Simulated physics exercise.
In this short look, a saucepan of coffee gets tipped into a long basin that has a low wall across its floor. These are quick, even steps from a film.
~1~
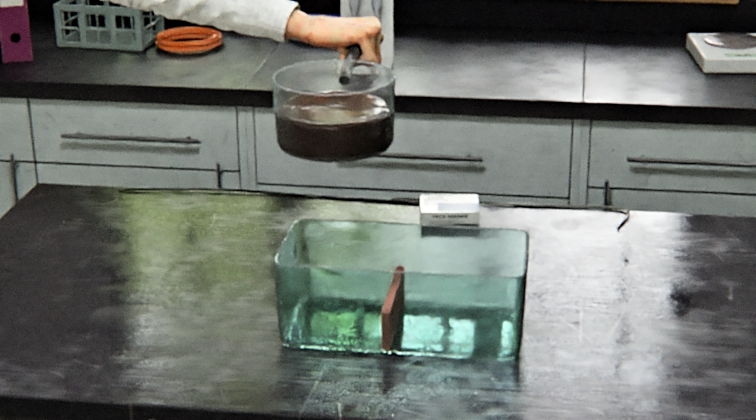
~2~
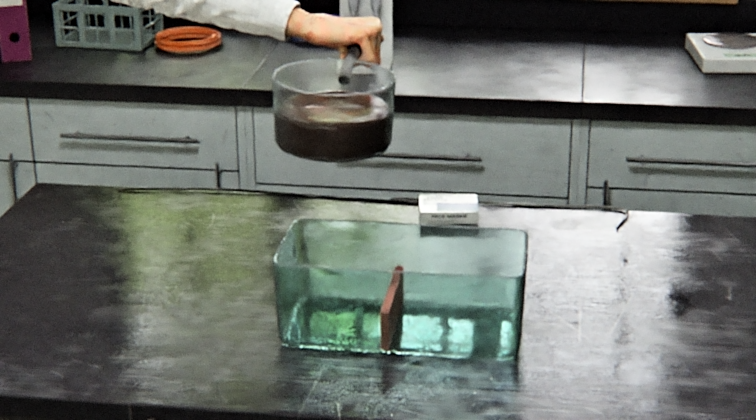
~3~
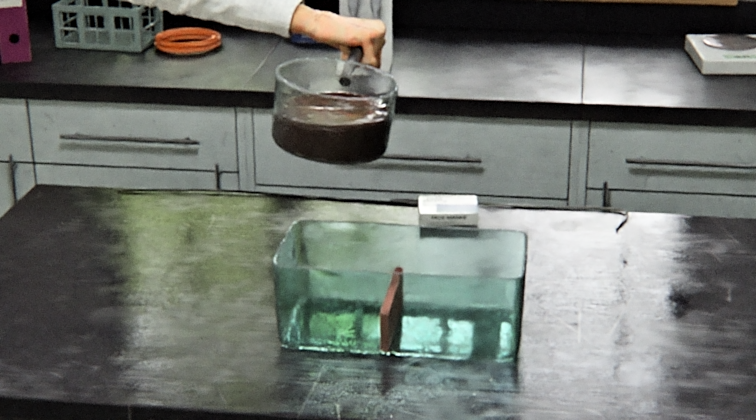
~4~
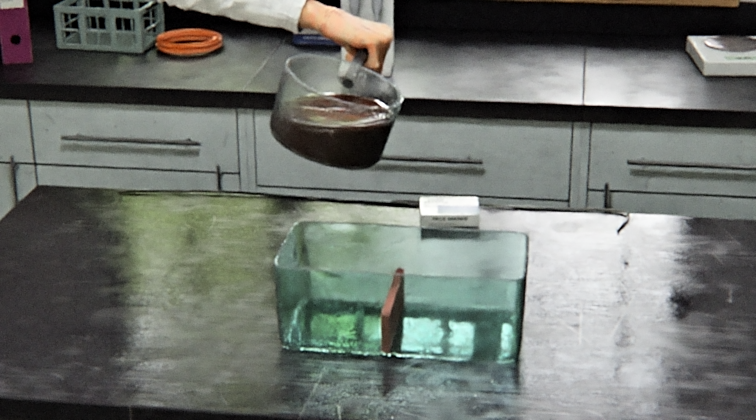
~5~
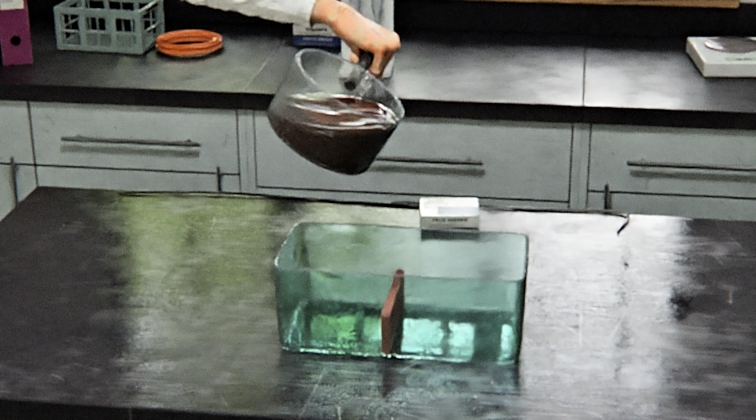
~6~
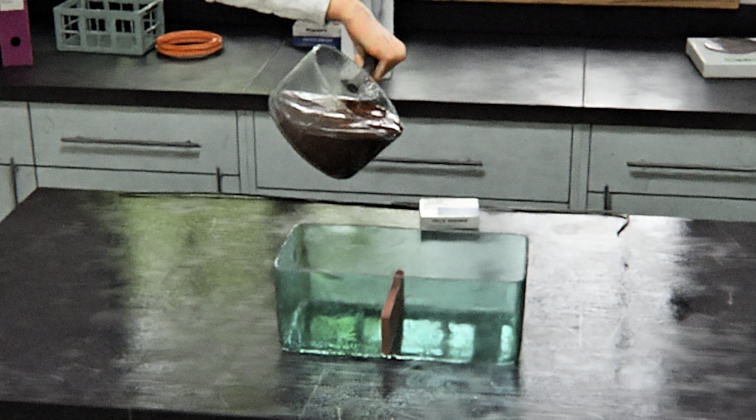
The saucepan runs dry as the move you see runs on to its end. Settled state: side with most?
Right.
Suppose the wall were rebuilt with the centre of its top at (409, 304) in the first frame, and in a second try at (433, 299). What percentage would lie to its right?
Near 50 % and 30 %.
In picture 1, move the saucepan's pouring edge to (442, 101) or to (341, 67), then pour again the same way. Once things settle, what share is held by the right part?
Start one gives some 80 %, start two some 25 %.
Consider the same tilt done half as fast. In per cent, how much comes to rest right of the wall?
Around 90 in a hundred.
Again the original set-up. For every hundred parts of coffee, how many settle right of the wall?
I'd put it at about 70 per cent.
A moment on, the tilt is 116° and 19 per cent is still to pour, 0 is left of the wall and 24 right of it.
Next, the tilt is 122° and 2 per cent is still to pour, 15 is left of the wall and 73 right of it.
Then the tilt is 122° and 0 per cent is still to pour, 22 is left of the wall and 70 right of it.
Later the tilt is 122° and 0 per cent is still to pour, 25 is left of the wall and 71 right of it.
In the end 25 per cent lies left of the wall, 70 right of it and 5 outside.
